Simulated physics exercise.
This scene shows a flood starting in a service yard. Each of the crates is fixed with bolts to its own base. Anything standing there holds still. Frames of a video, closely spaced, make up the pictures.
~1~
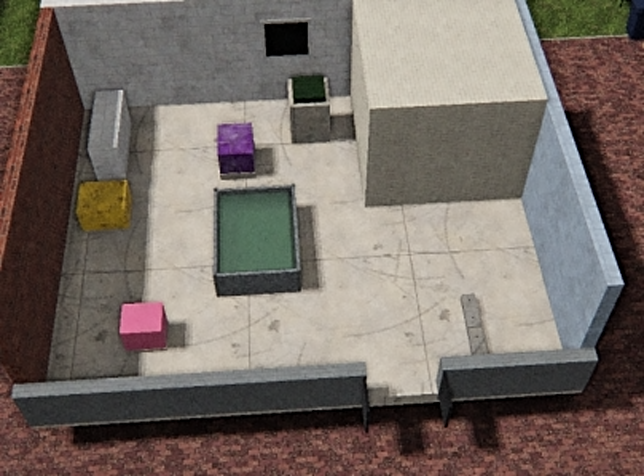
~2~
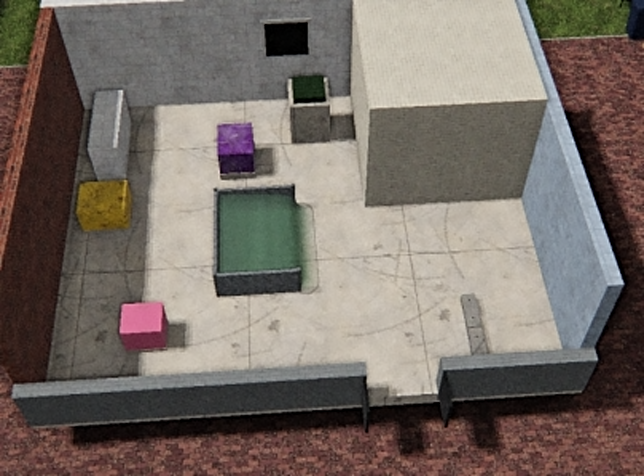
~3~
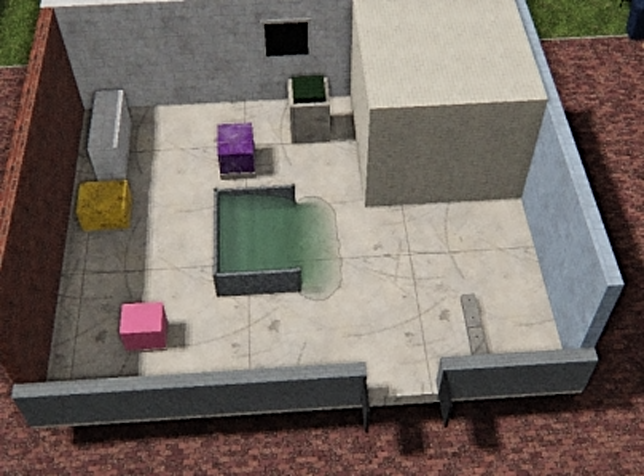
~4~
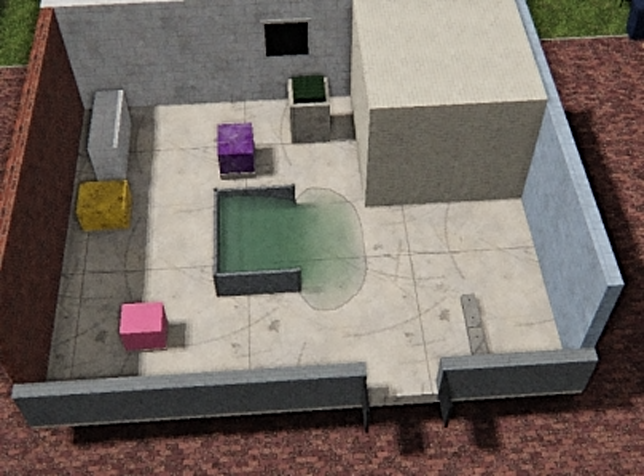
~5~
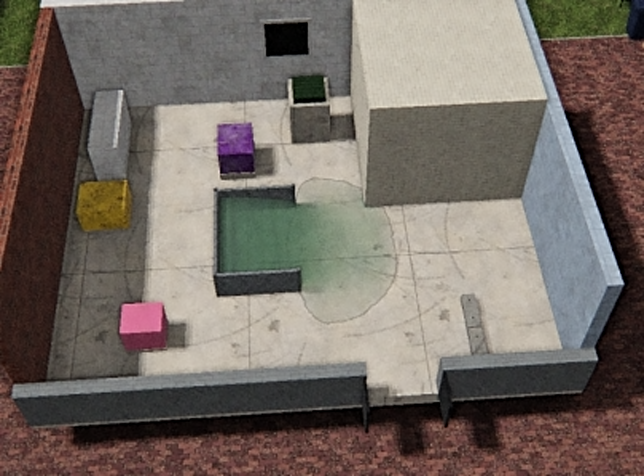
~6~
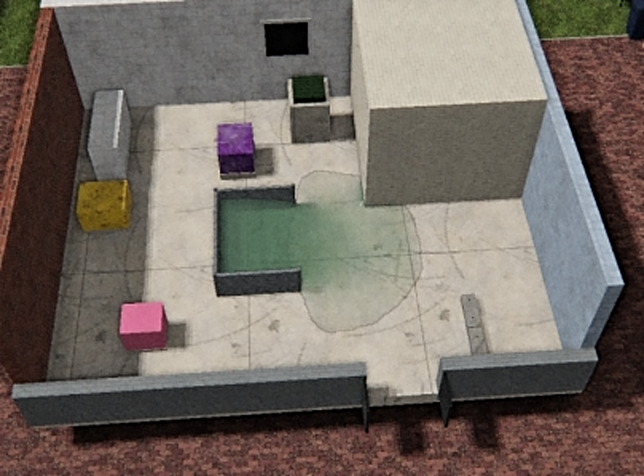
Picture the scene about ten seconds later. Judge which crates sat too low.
The yellow crate was not too low. The pink crate was not too low. The purple crate was not too low.
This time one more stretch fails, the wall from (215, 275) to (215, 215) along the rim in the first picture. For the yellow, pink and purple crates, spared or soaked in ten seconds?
Here goes: Yellow crate - hit; pink crate - hit; purple crate - left alone.
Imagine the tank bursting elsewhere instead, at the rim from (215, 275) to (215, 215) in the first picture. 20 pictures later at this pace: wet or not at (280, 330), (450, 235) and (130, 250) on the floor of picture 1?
Going through them in turn: Still unsoaked, then still unsoaked, then reached by the flood.
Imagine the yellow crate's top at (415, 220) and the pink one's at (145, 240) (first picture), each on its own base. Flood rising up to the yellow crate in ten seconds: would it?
Briefly, yellow gets flooded.
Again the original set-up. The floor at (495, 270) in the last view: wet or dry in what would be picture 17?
Result for the point: Waterlogged.
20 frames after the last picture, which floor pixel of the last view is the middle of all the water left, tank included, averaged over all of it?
I would point to (421, 257).
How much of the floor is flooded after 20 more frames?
It comes to 40 per cent.
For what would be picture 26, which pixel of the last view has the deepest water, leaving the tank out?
I'd point to about (561, 362).
A moment on, water covers 30 % of the floor; the yellow crate not reached, the pink crate not reached, the purple crate not reached.
Next, water covers 35 % of the floor; the yellow crate not reached, the pink crate not reached, the purple crate not reached.
Then, water covers 40 % of the floor; the yellow crate not reached, the pink crate not reached, the purple crate water round its plinth.
Later, water covers 50 % of the floor; the yellow crate not reached, the pink crate not reached, the purple crate water round its plinth.
In the end, water covers 60 % of the floor; the yellow crate stayed above the water, the pink crate stayed above the water, the purple crate stayed above the water.
